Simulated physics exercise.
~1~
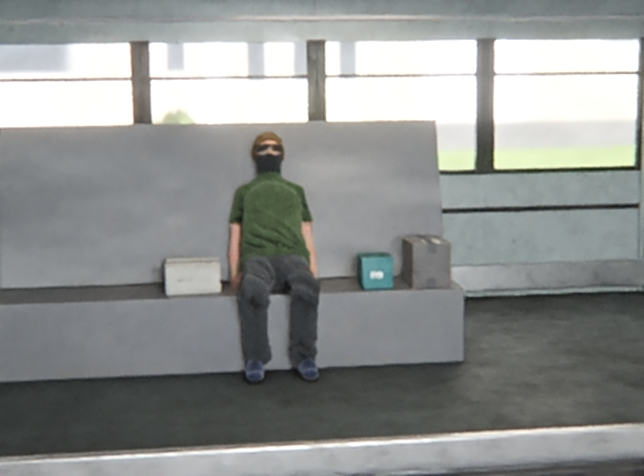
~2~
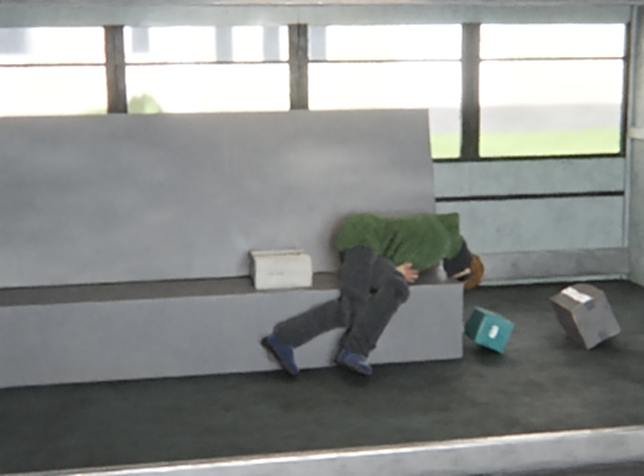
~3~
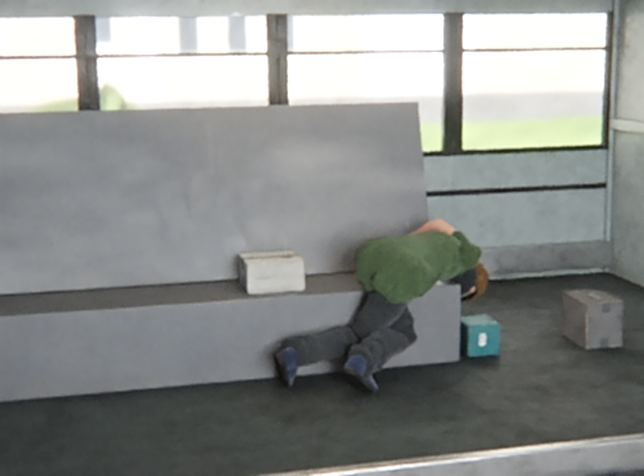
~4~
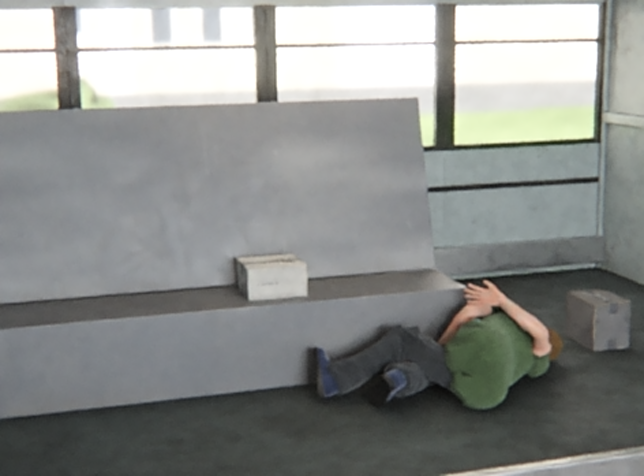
On a long grey bench beside a row of windows, a seated person in a green shirt toppled to the right as two boxes tumbled off the end, then slid down and finished curled on the floor, while the white box stayed on the seat.
